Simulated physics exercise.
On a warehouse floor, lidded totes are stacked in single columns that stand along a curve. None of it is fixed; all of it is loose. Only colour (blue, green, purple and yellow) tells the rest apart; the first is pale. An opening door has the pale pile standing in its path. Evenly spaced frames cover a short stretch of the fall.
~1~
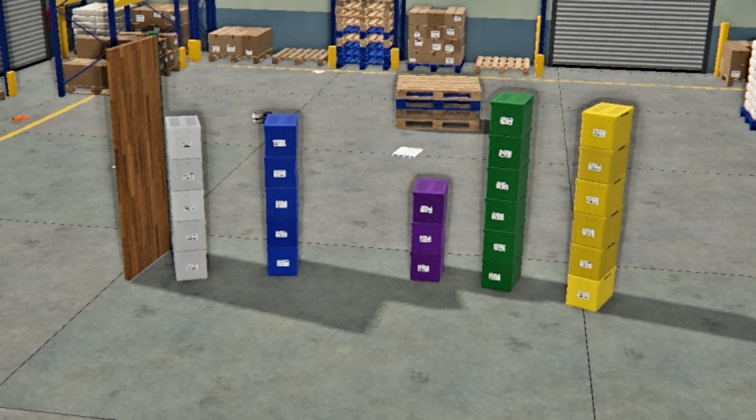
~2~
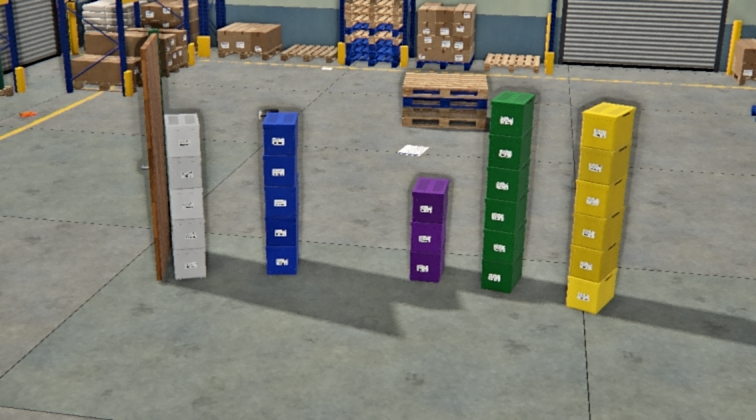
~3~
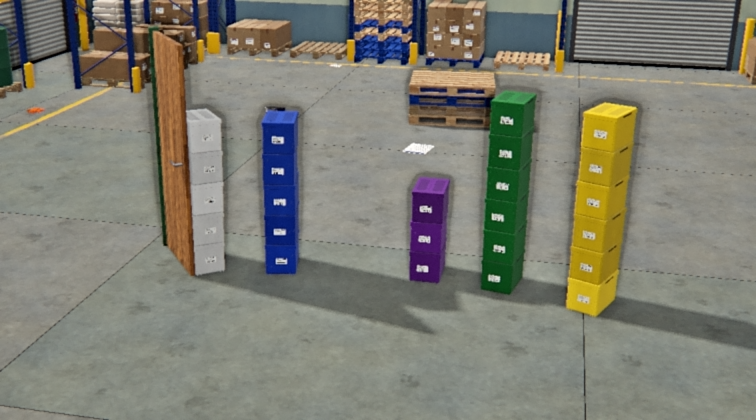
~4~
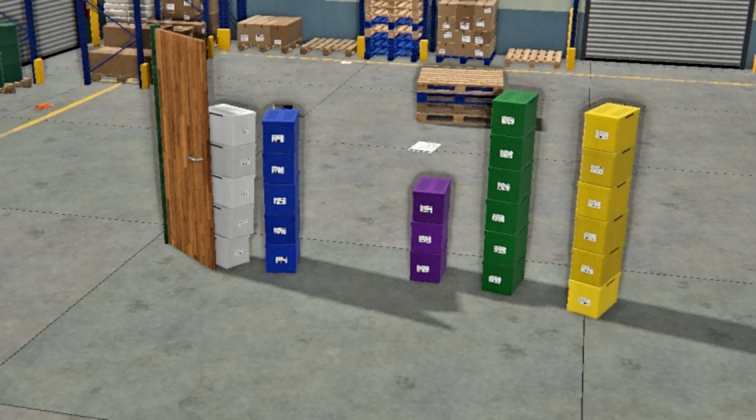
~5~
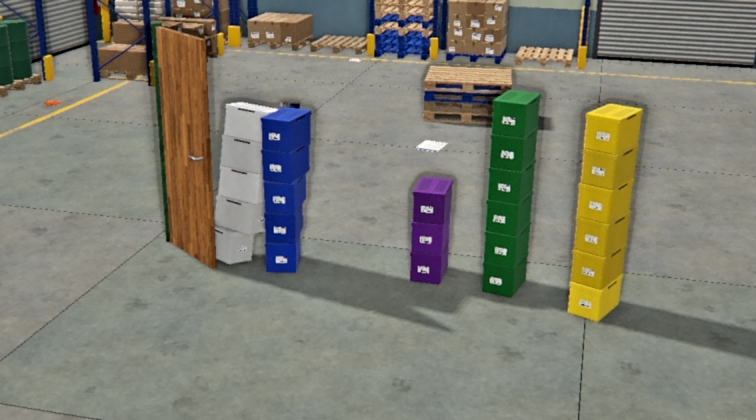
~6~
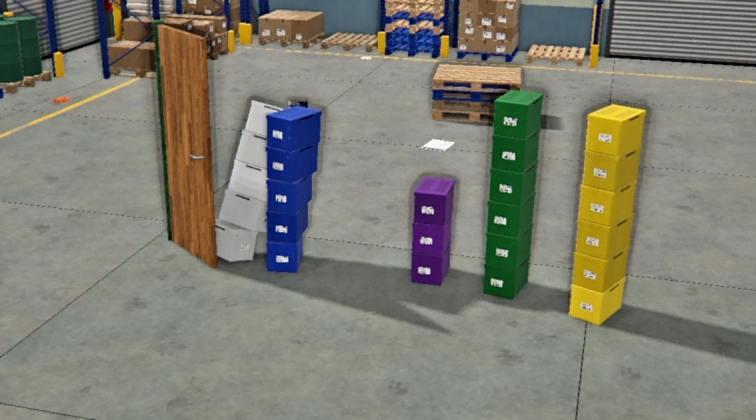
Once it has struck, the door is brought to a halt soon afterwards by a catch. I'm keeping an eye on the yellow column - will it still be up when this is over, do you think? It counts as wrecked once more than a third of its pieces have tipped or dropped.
Yes, it stays up.
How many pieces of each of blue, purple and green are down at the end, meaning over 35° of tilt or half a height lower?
Blue 0, purple 0, green 0.
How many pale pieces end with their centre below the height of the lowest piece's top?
Counting them up gives 5.
Soon after the last picture, 4 of the pale pile down; none of the 6 yellow totes down (0 of 20 in all colours); top yellow tote unmoved; top blue tote leaning barely.
A little later, 4 of the pale pile down; none of the 6 yellow totes down (0 of 20 in all colours); top yellow tote unmoved; top blue tote leaning barely.
At rest, 4 of the pale pile down; none of the 6 yellow totes down (0 of 20 in all colours); top yellow tote unmoved; top blue tote shifted a little. As the last picture would show them, middles, top yellow tote near (615, 131), top blue tote near (286, 128).
